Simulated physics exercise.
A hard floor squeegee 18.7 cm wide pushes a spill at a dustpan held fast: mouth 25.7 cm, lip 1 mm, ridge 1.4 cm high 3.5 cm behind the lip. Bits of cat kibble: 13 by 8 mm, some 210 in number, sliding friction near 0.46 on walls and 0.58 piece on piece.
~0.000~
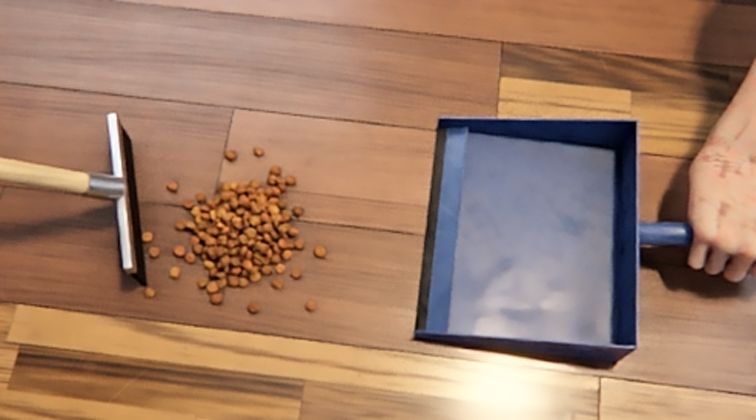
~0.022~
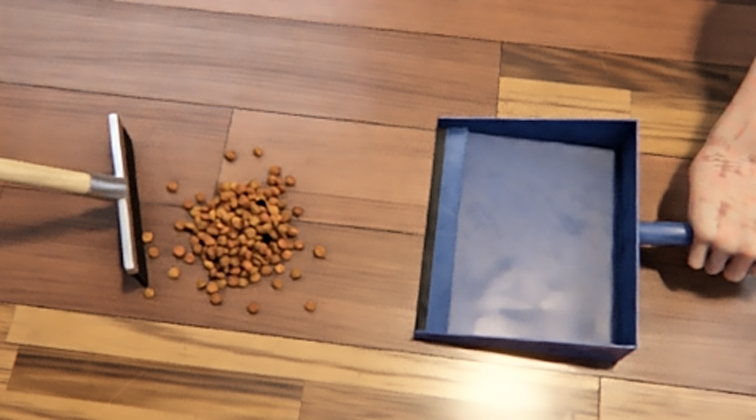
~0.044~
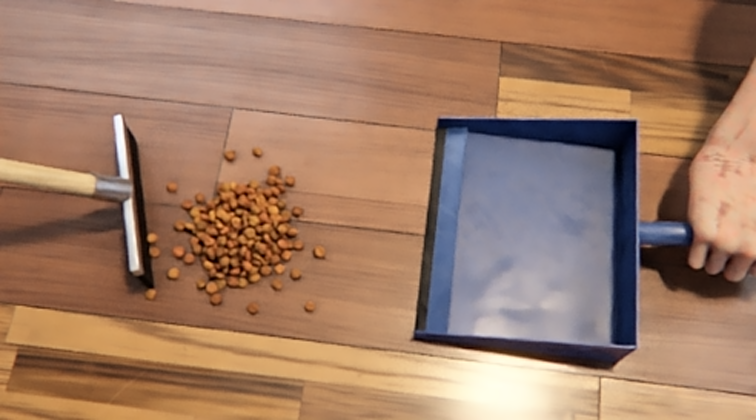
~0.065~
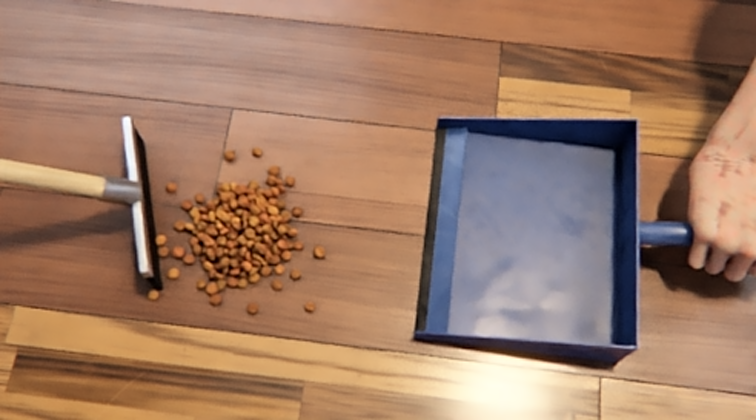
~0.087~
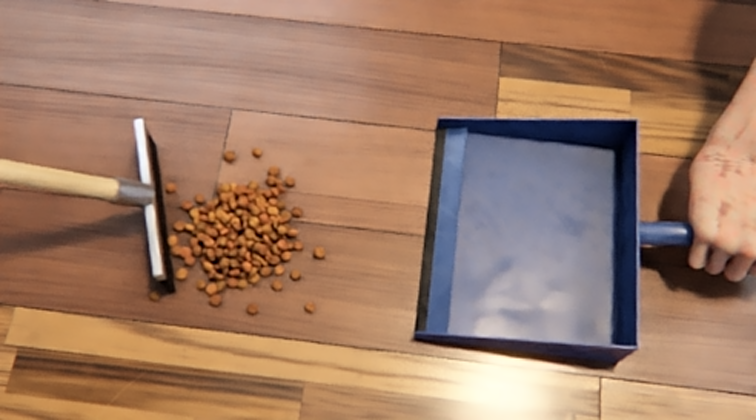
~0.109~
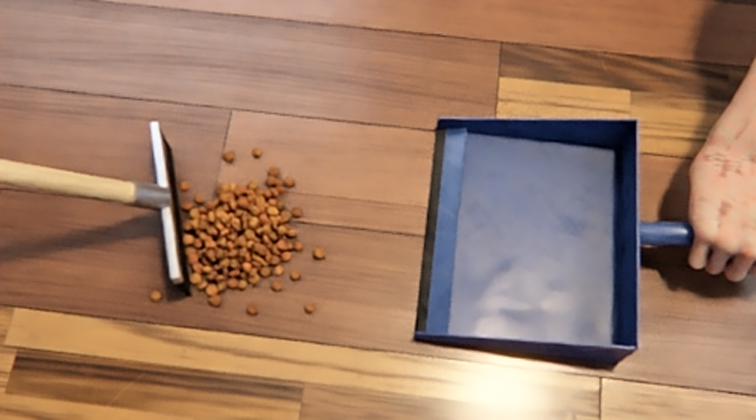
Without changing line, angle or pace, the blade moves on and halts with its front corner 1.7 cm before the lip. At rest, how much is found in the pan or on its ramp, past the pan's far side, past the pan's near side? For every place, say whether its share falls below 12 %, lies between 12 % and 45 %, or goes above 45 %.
In the pan or on its ramp: Between 12 % and 45 %, past the pan's far side: Below 12 %, past the pan's near side: Below 12 %.
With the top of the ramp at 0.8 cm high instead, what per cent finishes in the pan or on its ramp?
Estimate with the new ramp: Some 35 in a hundred.
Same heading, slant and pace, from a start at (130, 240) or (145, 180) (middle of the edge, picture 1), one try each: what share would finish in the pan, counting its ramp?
First try about 20 per cent, second about 25 per cent.
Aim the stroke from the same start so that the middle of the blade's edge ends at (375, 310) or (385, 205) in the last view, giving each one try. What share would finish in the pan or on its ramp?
Some 10 in a hundred and 30 in a hundred.
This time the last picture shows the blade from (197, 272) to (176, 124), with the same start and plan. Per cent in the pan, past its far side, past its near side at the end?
Final per cent - pan 50, far 5, near 5.
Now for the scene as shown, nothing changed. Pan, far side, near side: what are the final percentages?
Pan: 30%. Far side: 0%. Near side: 5%.
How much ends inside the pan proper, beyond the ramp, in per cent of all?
About 5 %.
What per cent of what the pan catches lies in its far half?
30 per cent.
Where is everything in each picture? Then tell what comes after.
The first frame shows blade from (131, 268) to (115, 122), moved 0.0 cm, 0 of the pieces shifted so far; middle of the pieces at (245, 229); pan at (540, 240).
The second frame shows blade from (132, 269) to (116, 122), moved 0.2 cm, 0 of the pieces shifted so far; middle of the pieces at (244, 229).
The third frame shows blade from (138, 270) to (121, 123), moved 0.9 cm, 1 of the pieces shifted so far; middle of the pieces at (244, 229).
The fourth frame shows blade from (147, 272) to (129, 125), moved 1.9 cm, 3 of the pieces shifted so far; middle of the pieces at (244, 230).
The fifth frame shows blade from (160, 275) to (142, 127), moved 3.4 cm, 5 of the pieces shifted so far; middle of the pieces at (244, 230).
The sixth frame shows blade from (177, 278) to (157, 130), moved 5.2 cm, 13 of the pieces shifted so far; middle of the pieces at (243, 231); pan at (540, 240). The blade's pace is about 0.89 m/s, heading 2 degrees towards the viewer's side.
After 0.25 s, middle of the blade 16 cm from the lip; 0 % over the lip, far side 0 %, near side 0 %.
After 0.35 s, middle of the blade 7 cm from the lip; 0 % over the lip, far side 0 %, near side 5 %.
After 0.58 s, middle of the blade 5 cm from the lip; 30 % over the lip, far side 0 %, near side 5 %.
By 1.1 s all is still; pan 30 %, far side 0 %, near side 5 %, in front of the lip or behind the blade 65 %.
